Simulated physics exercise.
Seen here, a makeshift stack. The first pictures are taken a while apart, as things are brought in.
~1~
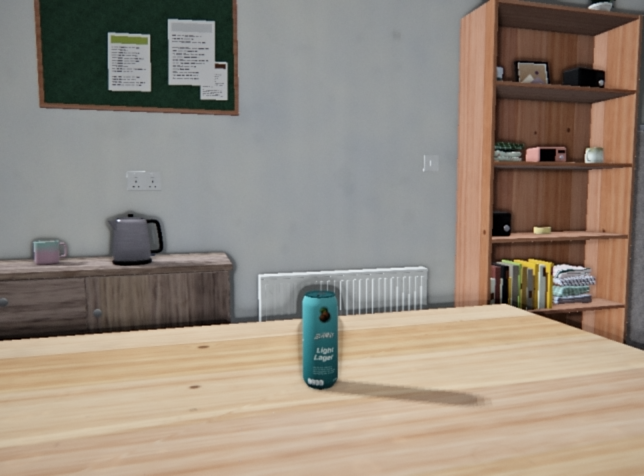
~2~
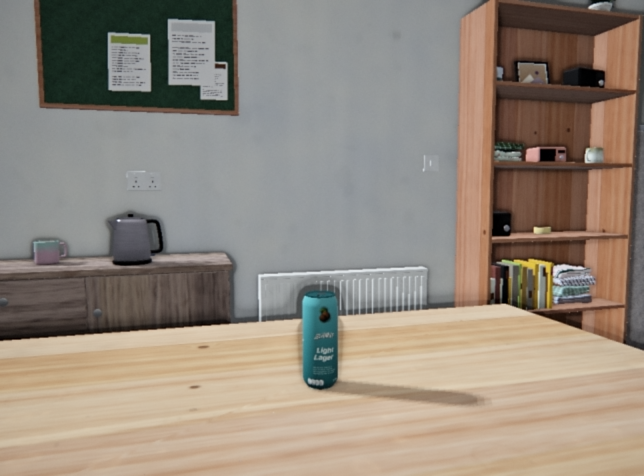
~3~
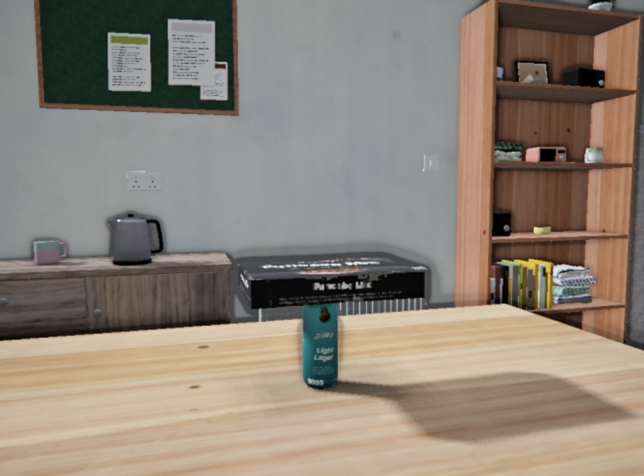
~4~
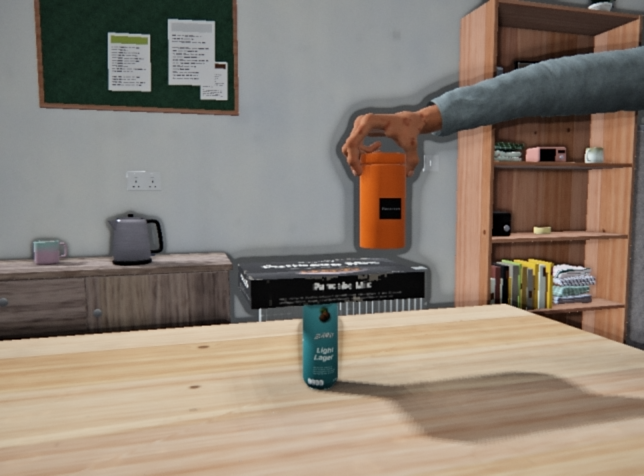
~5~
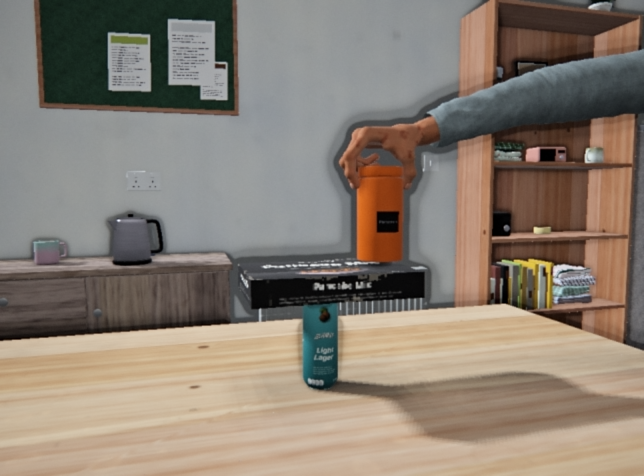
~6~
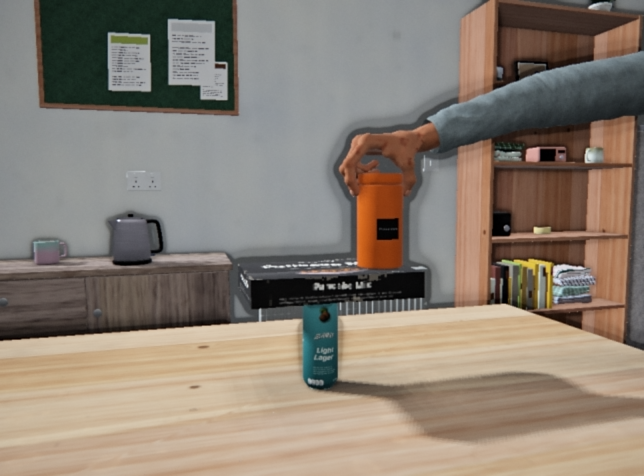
To begin with, a teal can stands alone on a wooden table, and nothing moves. Then a flat black packet appears, resting on top of the can. An arm in a grey sleeve reaches in from the right, lowers an orange jar onto the packet's right side and keeps hold of it.
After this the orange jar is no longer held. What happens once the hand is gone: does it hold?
In the end the stack gives way.
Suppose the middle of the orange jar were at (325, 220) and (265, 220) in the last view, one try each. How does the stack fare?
In the first case it holds; in the second case it comes apart.
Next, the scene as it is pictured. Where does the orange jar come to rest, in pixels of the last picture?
Near (446, 355).
Then, 0.40 s later than the last frame, orange jar now fallen; black packet tilted by 50°.
Then, 0.50 s later than the last frame, black packet now fallen.
Then, 0.60 s later than the last frame, things are still on the move.
Then, 0.90 s later than the last frame, as before.
When it is over, fallen, black packet and orange jar; turquoise can as before. End places, in pixels of the last picture, orange jar near (446, 355). The stack loses its balance.
